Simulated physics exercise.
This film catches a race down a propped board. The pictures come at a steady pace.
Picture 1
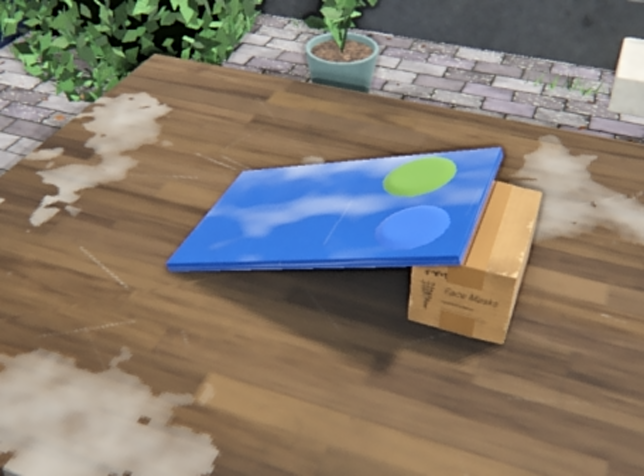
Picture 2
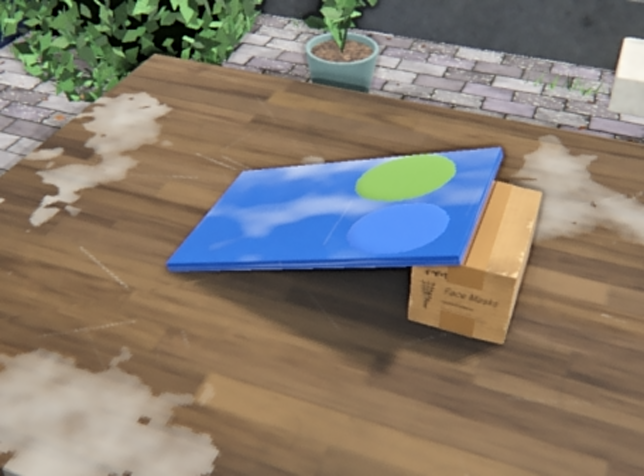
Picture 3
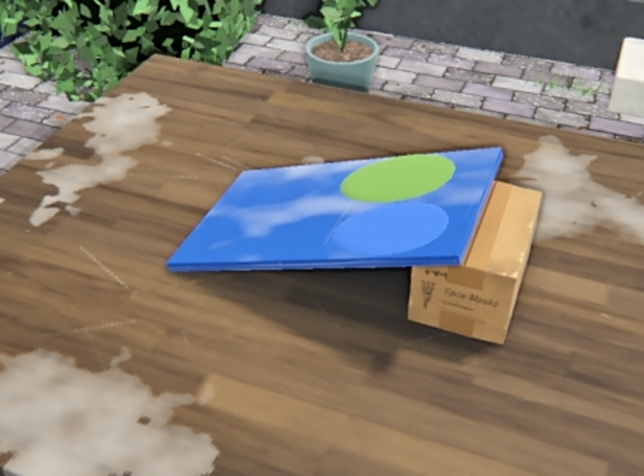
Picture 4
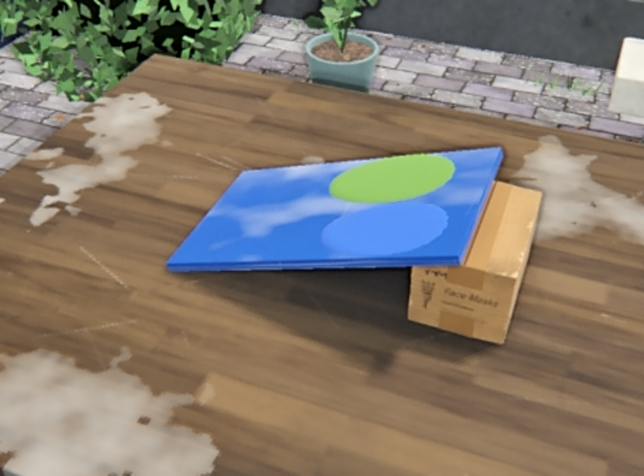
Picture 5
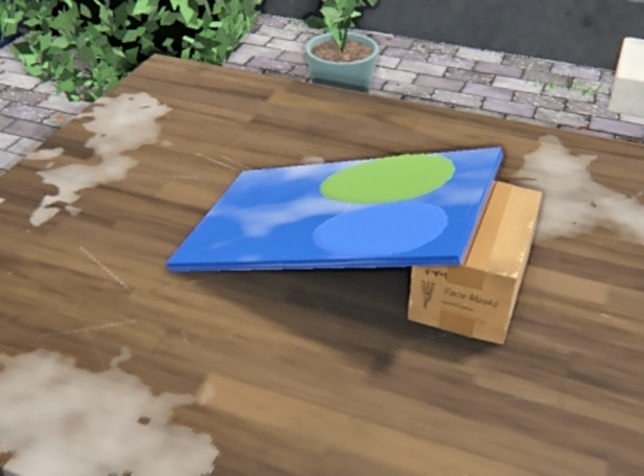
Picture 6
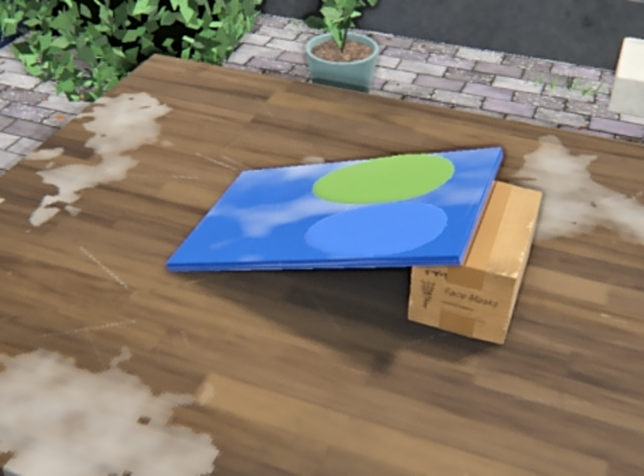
A blue board lies propped on a cardboard box at its right end, on a worn wooden table seen from above at an angle. Green syrup sits behind blue syrup on the board, with pale patches on the wood and a potted plant beyond. Both pools stretch leftward down the slope, quickly at first and then more slowly, while the view stays still.
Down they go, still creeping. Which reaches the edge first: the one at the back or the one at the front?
The one at the back.
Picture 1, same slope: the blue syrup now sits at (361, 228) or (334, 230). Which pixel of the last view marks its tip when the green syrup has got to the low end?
Roughly (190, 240), then (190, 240) for the other start.
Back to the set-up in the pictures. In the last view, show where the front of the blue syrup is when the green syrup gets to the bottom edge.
Somewhere around (221, 235), I'd say.
Soon after, the blue syrup is three quarters of the way down; the green syrup is three quarters of the way down.
Later, the blue syrup is three quarters of the way down; the green syrup is close to the edge.
In the end, the blue syrup is close to the edge; the green syrup is at the low edge.
